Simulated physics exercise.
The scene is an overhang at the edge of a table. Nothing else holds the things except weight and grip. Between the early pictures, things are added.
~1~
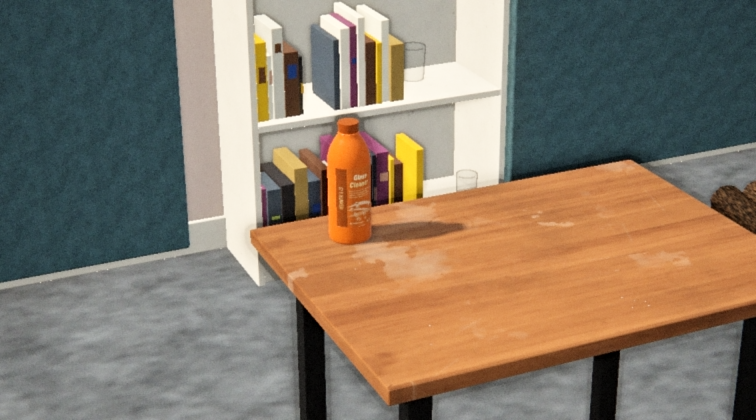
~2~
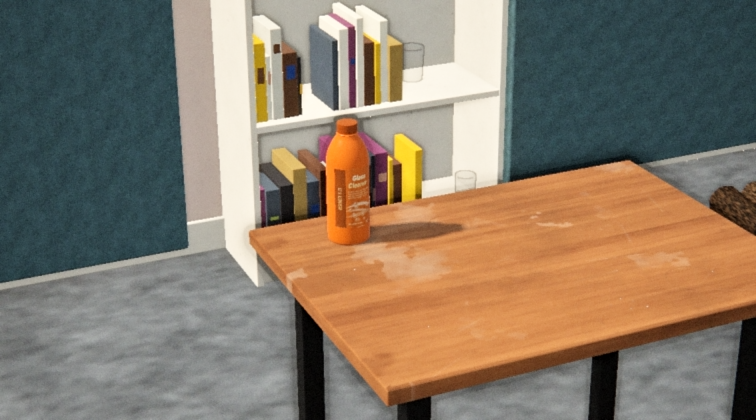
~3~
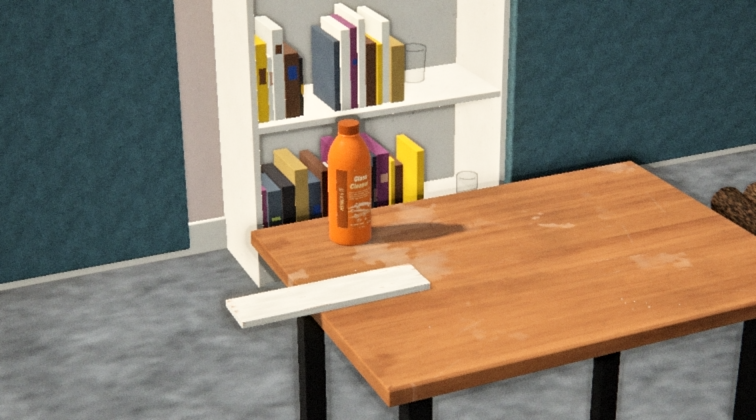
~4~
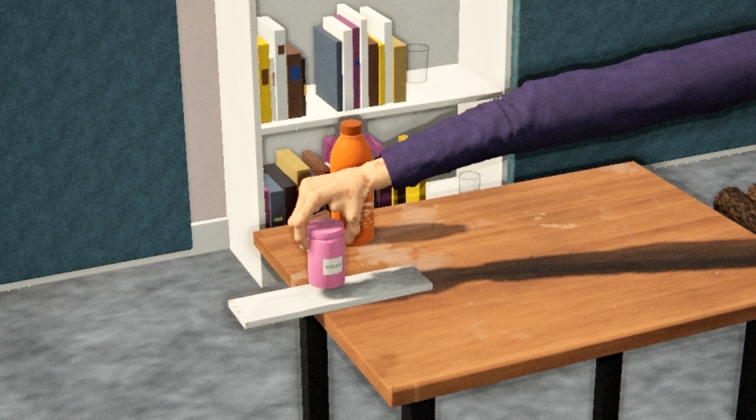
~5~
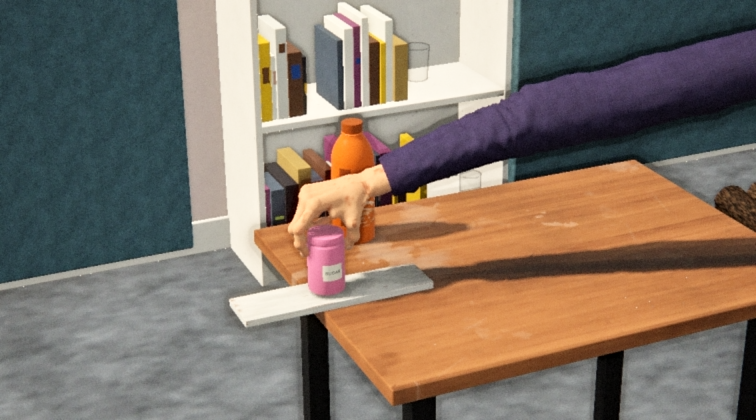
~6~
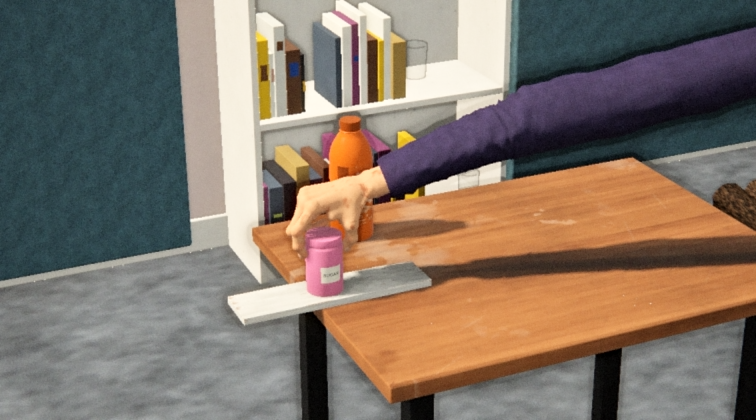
An arm in a dark purple sleeve reaches in from the right over a wooden table, seen from slightly above in a room with blue-green walls. An orange bottle stands near the table's left corner before a white bookshelf, and a white board appears, jutting past the left edge. The hand lowers a pink jar slightly onto the board and stays over it, while the view shifts barely.
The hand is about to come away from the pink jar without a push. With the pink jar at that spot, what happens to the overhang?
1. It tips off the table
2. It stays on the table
(2) It stays on the table.
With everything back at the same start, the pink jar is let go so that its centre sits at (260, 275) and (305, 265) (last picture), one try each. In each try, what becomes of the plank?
Well, first it tumbles down, and then in the second try it stays in place.
Then, 0.20 s past the last view, nothing moves.
Then, 0.60 s past the last view, pink jar resting near (324, 262).
Finally, all 3 still in place. Final places as the last picture's camera would see them, pink jar near (324, 262). The plank stays on the table.
